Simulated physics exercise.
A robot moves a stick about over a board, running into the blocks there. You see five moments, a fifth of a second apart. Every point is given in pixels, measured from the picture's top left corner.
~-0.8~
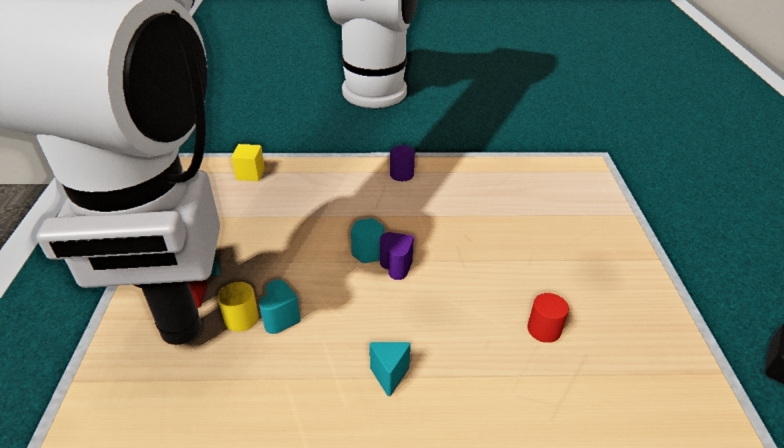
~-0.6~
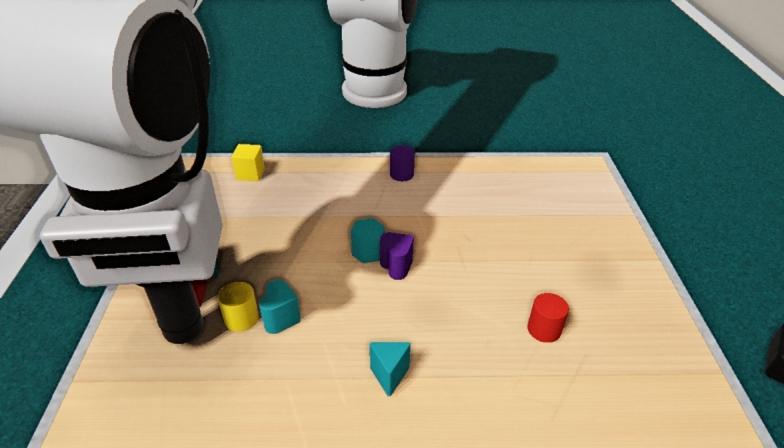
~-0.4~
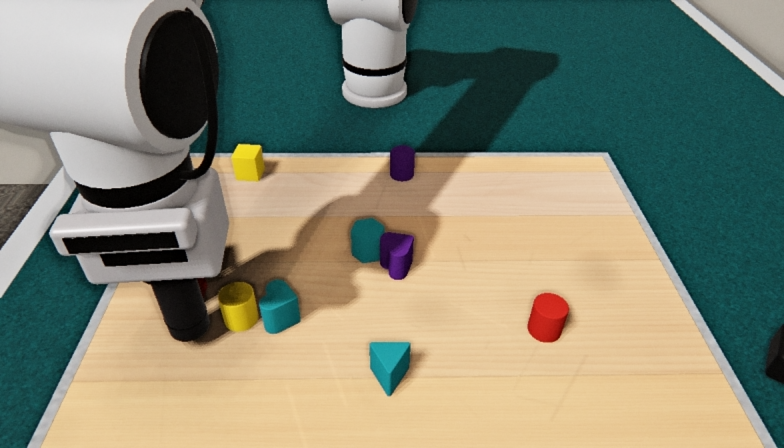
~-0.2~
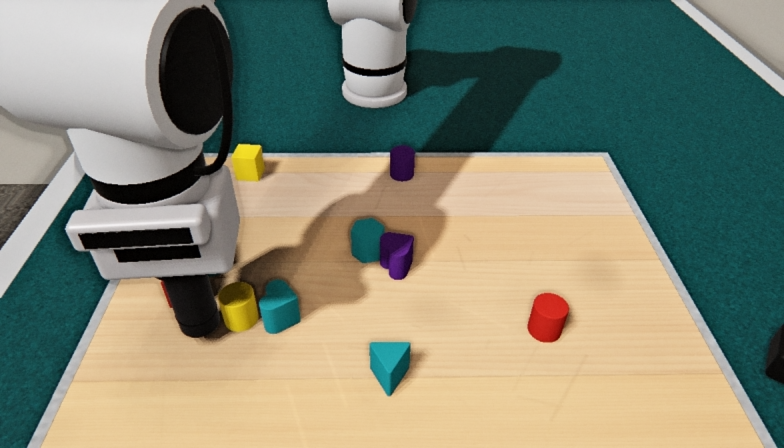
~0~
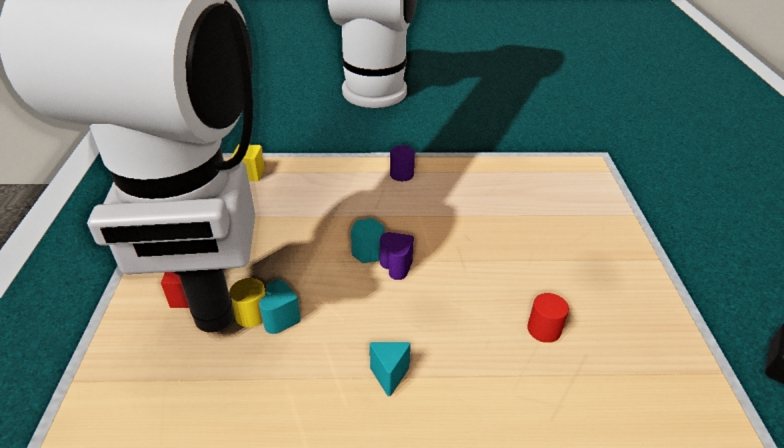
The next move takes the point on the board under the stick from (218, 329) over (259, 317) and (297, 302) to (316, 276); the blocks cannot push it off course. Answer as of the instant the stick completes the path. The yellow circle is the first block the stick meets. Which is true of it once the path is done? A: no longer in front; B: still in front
My pick is B.
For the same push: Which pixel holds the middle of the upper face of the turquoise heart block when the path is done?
The point I'd pick in the picture is (330, 289).
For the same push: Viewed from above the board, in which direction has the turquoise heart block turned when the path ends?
From above, it looks like the turquoise heart block goes clockwise.
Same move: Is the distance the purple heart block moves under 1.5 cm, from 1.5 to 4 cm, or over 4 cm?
If I had to pick, the purple heart block travels less than 1.5 cm here.
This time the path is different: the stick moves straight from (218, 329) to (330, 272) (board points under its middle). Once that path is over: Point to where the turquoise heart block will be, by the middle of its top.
Somewhere near (299, 292).
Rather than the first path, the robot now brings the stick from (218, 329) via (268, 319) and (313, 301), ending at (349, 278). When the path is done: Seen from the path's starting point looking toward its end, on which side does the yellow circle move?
Off to the left side.
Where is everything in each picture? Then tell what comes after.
The first frame shows tip of the stick (182, 330), middles of tops, red square piece hidden, yellow circle (236, 294), turquoise heart block (277, 294), purple heart block (397, 242).
The second frame shows stick (184, 330), nothing pushed.
The third frame shows stick (190, 327), nothing pushed.
The fourth frame shows stick (201, 324), nothing pushed.
The fifth frame shows stick (215, 319), red square piece partly hidden, yellow circle (246, 289), turquoise heart block (277, 294), purple heart block (397, 242).
The first path, step by step. One third of the way, stick (258, 306); yellow circle (285, 273); turquoise heart block (299, 292), turned 45° clockwise.
Two thirds of the way, stick (296, 291); yellow circle (314, 255); turquoise heart block (329, 289), turned 85° clockwise.
At the end, stick (314, 266); red square piece unmoved; yellow circle (334, 233); turquoise heart block (330, 289), turned 90° clockwise; purple heart block unmoved.
